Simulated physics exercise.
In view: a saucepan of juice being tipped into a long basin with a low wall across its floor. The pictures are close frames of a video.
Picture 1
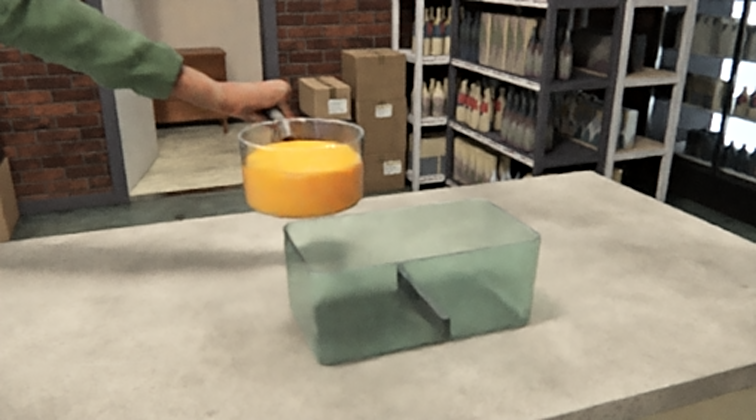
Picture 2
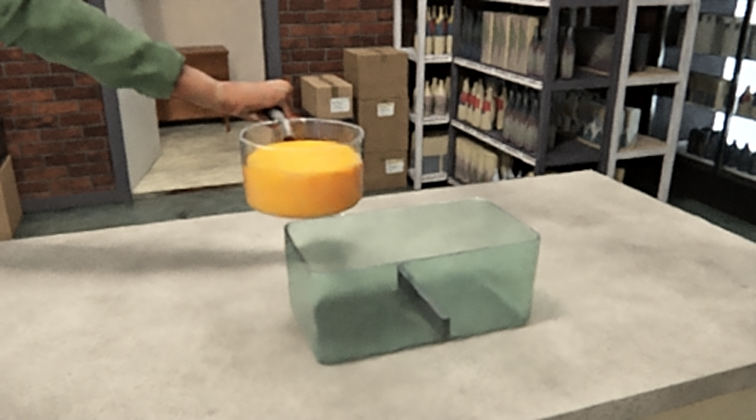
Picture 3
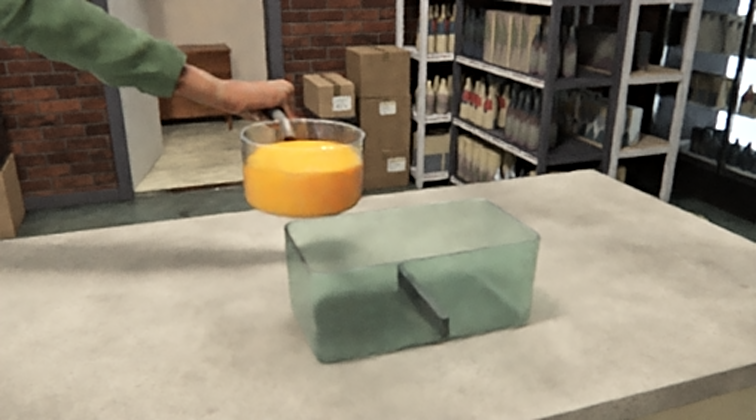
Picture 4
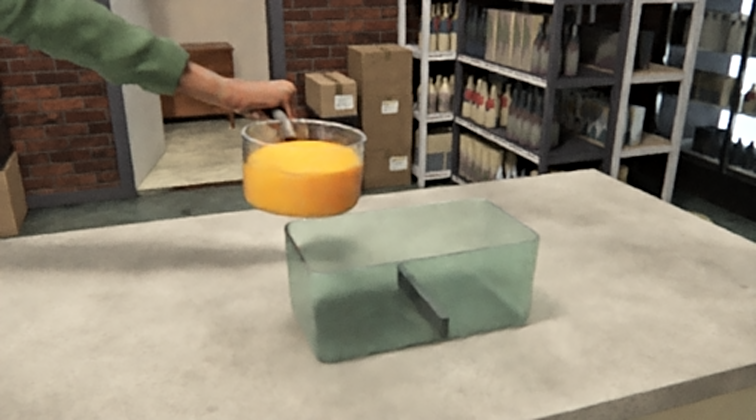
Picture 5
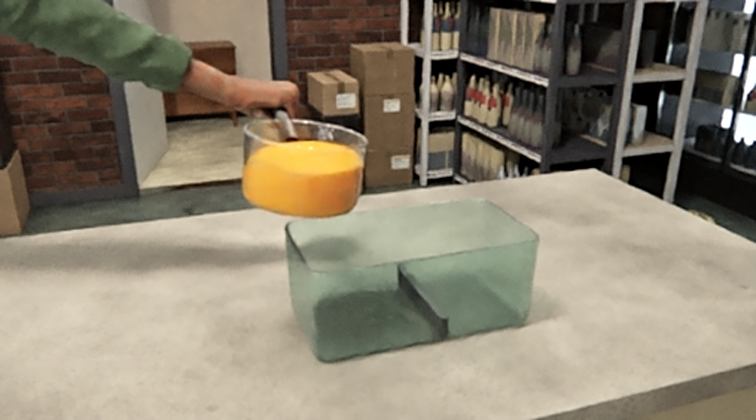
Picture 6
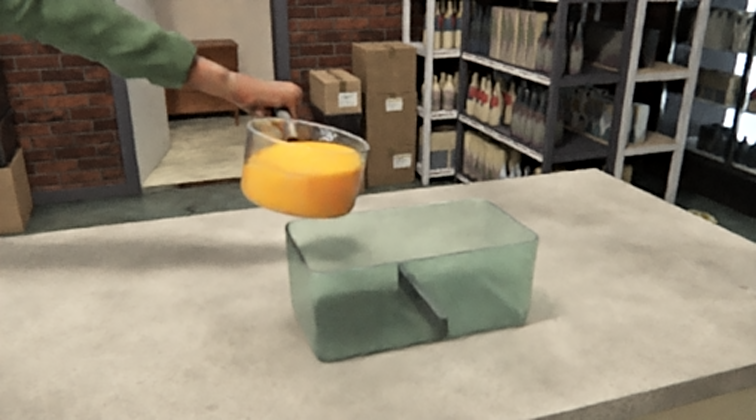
A hand slowly tilts a clear saucepan of orange juice rightward above a greenish basin.
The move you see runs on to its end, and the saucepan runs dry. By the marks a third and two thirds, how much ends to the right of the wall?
It comes to less than a third.
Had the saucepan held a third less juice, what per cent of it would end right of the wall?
Near 5 %.
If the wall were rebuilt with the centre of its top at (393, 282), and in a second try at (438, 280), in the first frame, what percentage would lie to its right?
In turn 60 and 5 in a hundred.
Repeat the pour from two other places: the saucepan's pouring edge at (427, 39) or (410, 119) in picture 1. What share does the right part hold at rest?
In turn 75 and 75 in a hundred.
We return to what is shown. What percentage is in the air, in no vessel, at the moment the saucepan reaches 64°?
Near 20 %.
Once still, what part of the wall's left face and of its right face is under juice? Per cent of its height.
The left part 80 per cent, the right part 30.
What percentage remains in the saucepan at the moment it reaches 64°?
Roughly 70 in a hundred.
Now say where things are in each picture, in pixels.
In the first frame, it leans 0°; its right rim is at (360, 130); the juice meets the walls at (244, 160) and (356, 150); the long basin's rim runs from (296, 249) to (512, 218); the wall's top is at (421, 292).
In the second frame, it leans 1°; its right rim is at (360, 130); the juice meets the walls at (245, 161) and (356, 150).
In the third frame, it leans 2°; its right rim is at (361, 132); the juice meets the walls at (246, 160) and (357, 150).
In the fourth frame, it leans 5°; its right rim is at (362, 135); the juice meets the walls at (245, 160) and (357, 151).
In the fifth frame, it leans 8°; its right rim is at (363, 139); the juice meets the walls at (246, 161) and (357, 151).
In the sixth frame, it leans 13°; its right rim is at (365, 144); the juice meets the walls at (246, 162) and (359, 152).
A moment on, the saucepan is tipped part way and 69 per cent is still to pour, 9 is left of the wall and 0 right of it.
Next, the saucepan is tipped on its side and 15 per cent is still to pour, 61 is left of the wall and 16 right of it.
Then the saucepan is tipped right over and 1 per cent is still to pour, 80 is left of the wall and 18 right of it.
Later the saucepan is tipped right over and 0 per cent is still to pour, 79 is left of the wall and 20 right of it.
In the end 79 per cent lies left of the wall, 20 right of it and 0 outside.
